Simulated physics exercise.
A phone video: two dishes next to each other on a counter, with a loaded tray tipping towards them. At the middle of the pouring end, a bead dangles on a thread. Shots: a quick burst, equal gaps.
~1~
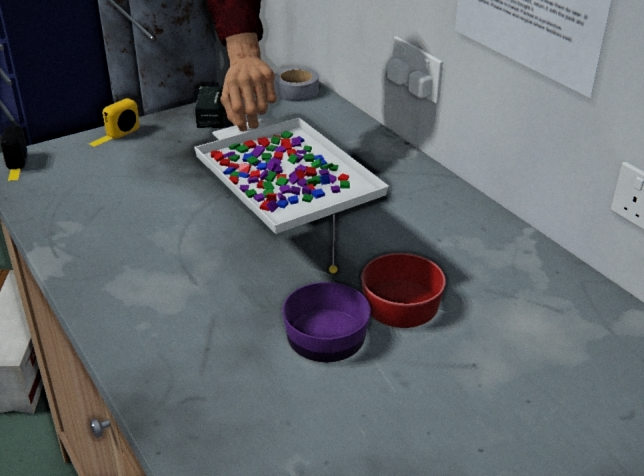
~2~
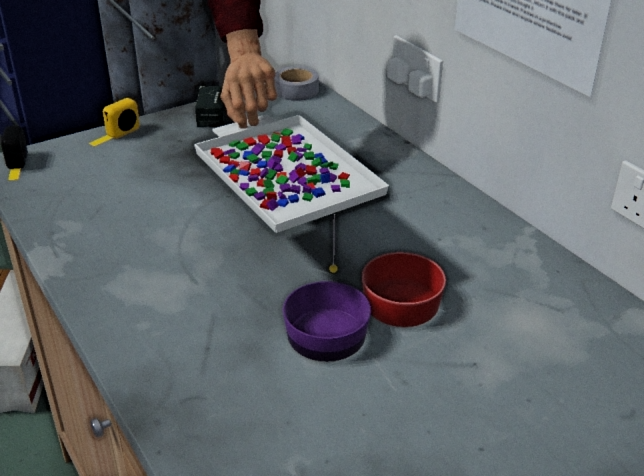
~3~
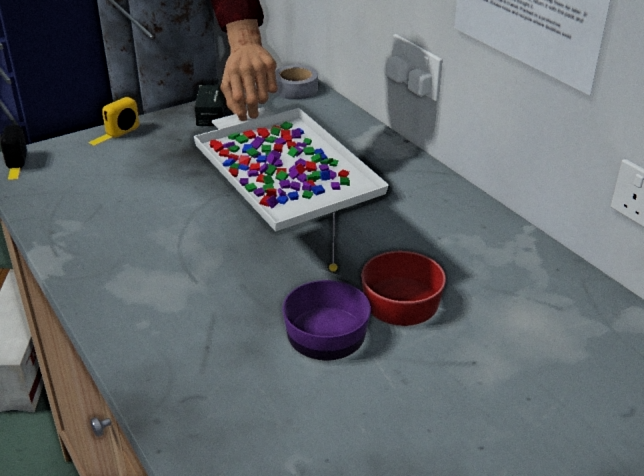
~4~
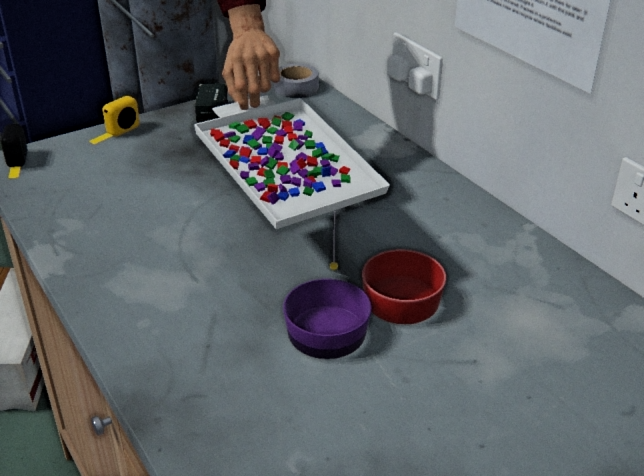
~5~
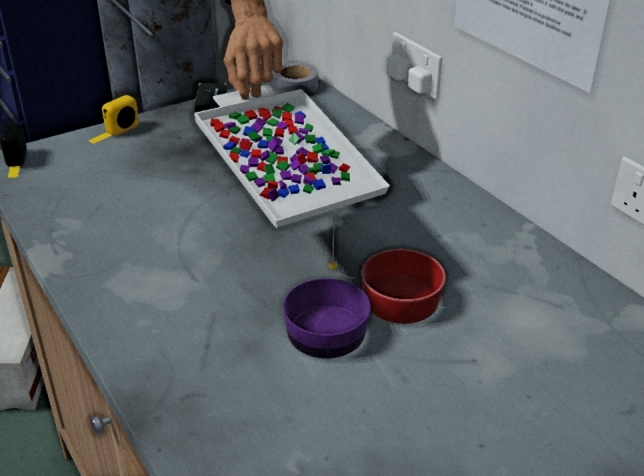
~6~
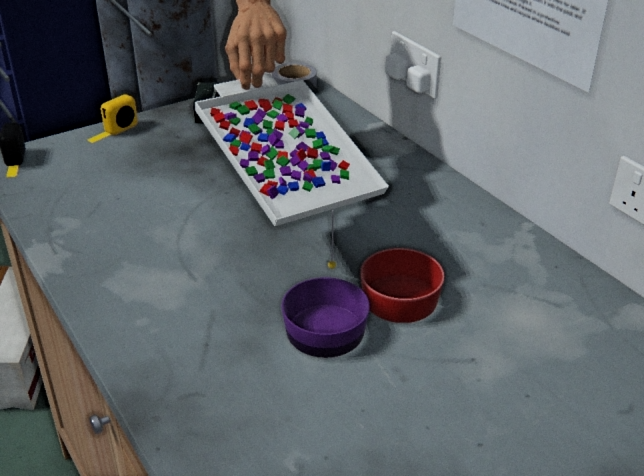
At the start, a hand holds a white tray of colourful mosaic tiles almost level above a grey worktop, with purple and red dishes below. The hand gradually raises the far end, tilting the tray towards the viewer and its right corner, while the tiles stay on it.
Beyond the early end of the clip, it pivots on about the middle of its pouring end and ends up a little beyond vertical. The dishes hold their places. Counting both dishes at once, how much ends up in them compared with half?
Between them they hold more than half.
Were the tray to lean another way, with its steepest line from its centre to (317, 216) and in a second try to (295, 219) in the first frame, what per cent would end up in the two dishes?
First some 90, then 60 per cent.
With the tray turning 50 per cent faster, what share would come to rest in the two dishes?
It would be around 90 percent.
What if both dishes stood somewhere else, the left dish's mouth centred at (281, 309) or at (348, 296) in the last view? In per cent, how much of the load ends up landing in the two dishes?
70, then 80 %.
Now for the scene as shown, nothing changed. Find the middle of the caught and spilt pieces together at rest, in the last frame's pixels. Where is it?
About (385, 301).
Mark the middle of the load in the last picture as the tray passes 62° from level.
Mark it at roughly (339, 180) in the final frame.
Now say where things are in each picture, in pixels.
In the first picture, corners of the pouring end near (276, 224) and (386, 186), level; middle of the load near (278, 170), mosaic tiles; left dish near (350, 345); right dish near (428, 311); bead on its thread near (333, 269).
In the second picture, corners of the pouring end near (276, 223) and (386, 185), level; middle of the load near (278, 168).
In the third picture, corners of the pouring end near (276, 222) and (386, 185), tipped barely, lowest at the right corner; middle of the load near (278, 163).
In the fourth picture, corners of the pouring end near (277, 220) and (387, 184), tipped a little, lowest at the right corner; middle of the load near (279, 157).
In the fifth picture, corners of the pouring end near (277, 219) and (387, 185), tipped a little, lowest at the right corner; middle of the load near (279, 151).
In the sixth picture, corners of the pouring end near (277, 218) and (386, 186), tipped clearly, lowest at the right corner; middle of the load near (279, 145); left dish near (349, 341); right dish near (427, 306).
Shortly afterwards, tray tipped steeply; all but a few on the tray; a little in the air.
Next, tray tipped past a quarter turn; the bulk on the tray; a little in the left dish; a little in the right dish; only a few outside both; only a few in the air.
Some moments later, tray tipped past a quarter turn; near a third in the left dish; near half in the right dish; a little outside both; only a few in the air.
In the end, tray tipped past a quarter turn; near a third in the left dish; near half in the right dish; a little outside both; only a few in the air.
